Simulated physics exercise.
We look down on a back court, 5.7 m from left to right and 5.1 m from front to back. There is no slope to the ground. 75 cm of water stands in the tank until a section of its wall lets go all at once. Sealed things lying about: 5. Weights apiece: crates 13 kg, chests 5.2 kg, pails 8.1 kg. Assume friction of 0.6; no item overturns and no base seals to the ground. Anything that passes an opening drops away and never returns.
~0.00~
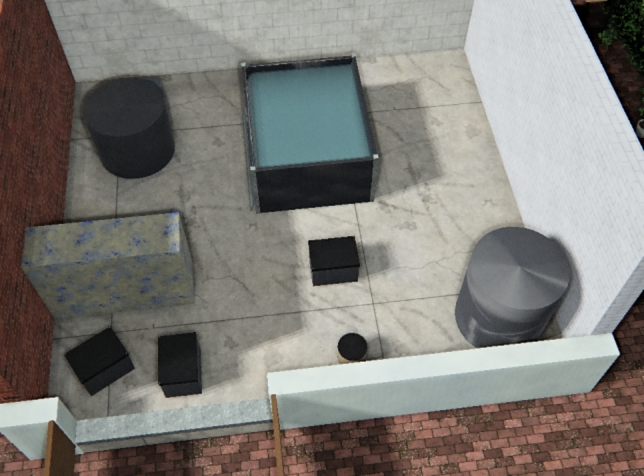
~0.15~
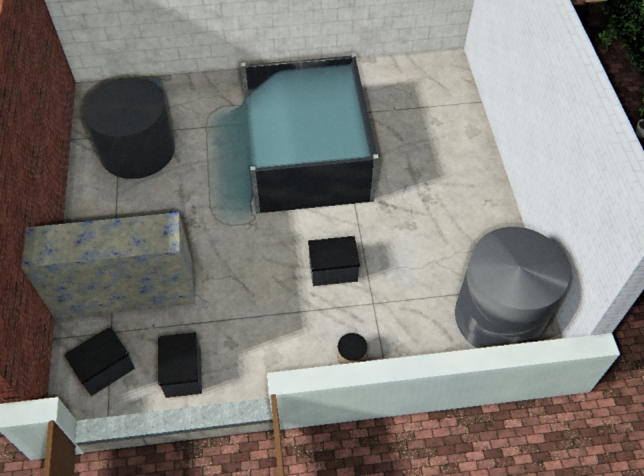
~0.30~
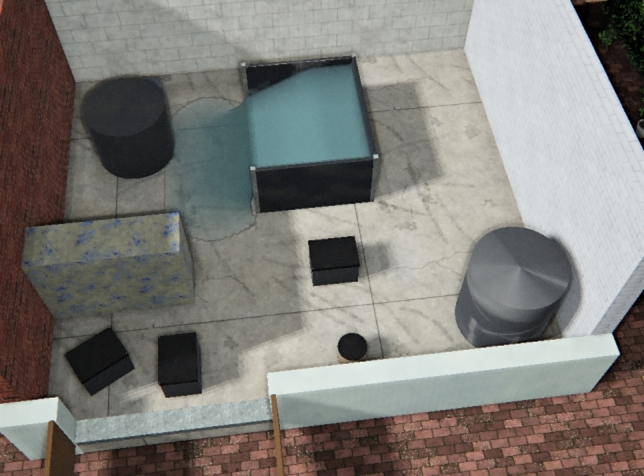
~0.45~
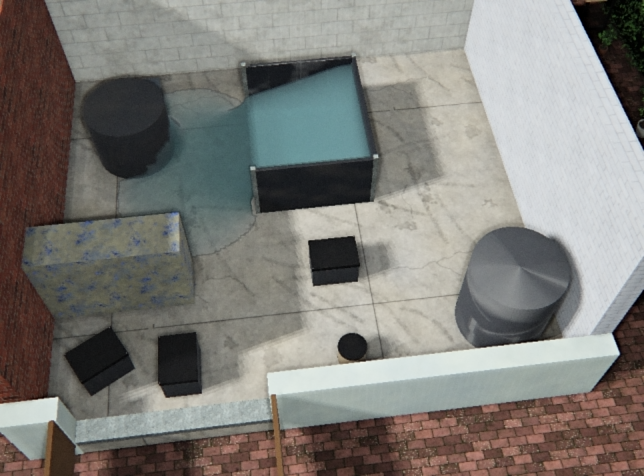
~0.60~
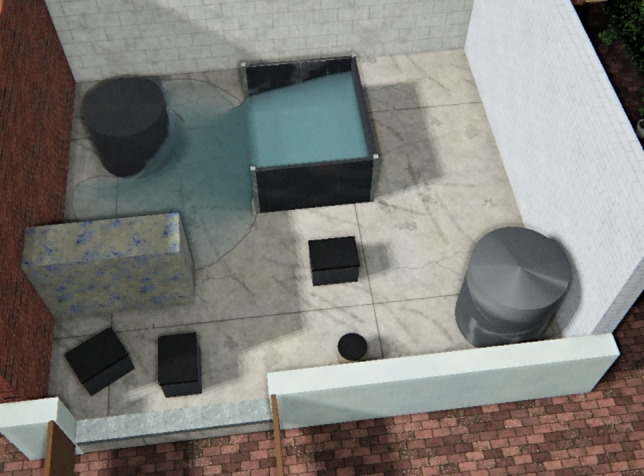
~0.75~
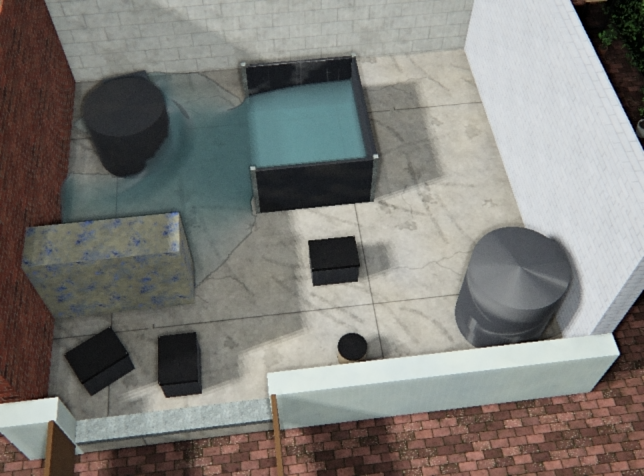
Blue-green water pours from the open left side of a dark-framed tank in a walled, pale-paved court, seen from high above by a still camera. A dark round container stands at upper left, a blue-speckled block below it, small black boxes nearer the front, and a grey metal cylinder at right. The water spreads leftward across the floor, surrounds the dark container and reaches the block, the container shifting very slightly left.
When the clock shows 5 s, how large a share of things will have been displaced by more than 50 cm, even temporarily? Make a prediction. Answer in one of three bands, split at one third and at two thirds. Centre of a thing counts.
One to two thirds.
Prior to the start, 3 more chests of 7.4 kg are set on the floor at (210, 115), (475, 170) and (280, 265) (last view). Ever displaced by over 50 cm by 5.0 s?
Outcome: Breaks the threshold first, stays within next, breaks the threshold last.
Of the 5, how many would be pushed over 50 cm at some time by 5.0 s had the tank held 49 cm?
Then 1.
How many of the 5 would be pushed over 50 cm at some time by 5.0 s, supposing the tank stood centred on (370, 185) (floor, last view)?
In that case 2 of them.
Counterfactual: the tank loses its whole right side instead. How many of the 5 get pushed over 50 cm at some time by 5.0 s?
Then it comes to 4.
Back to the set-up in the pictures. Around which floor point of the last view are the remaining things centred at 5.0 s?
It sits at about (287, 278).
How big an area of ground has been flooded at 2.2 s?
About 12.0 m2.
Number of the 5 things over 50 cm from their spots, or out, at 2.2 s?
My count gives 0.
After 1.1 s 1 of 5 are over 50 cm from their spots; 0 afloat.
After 2.2 s 0 of 5 are over 50 cm from their spots; 1 afloat.
After 3.5 s 2 of 5 are over 50 cm from their spots; 1 afloat.
After 5.0 s 2 of 5 are over 50 cm from their spots, and 2 have been at some point; 2 afloat.
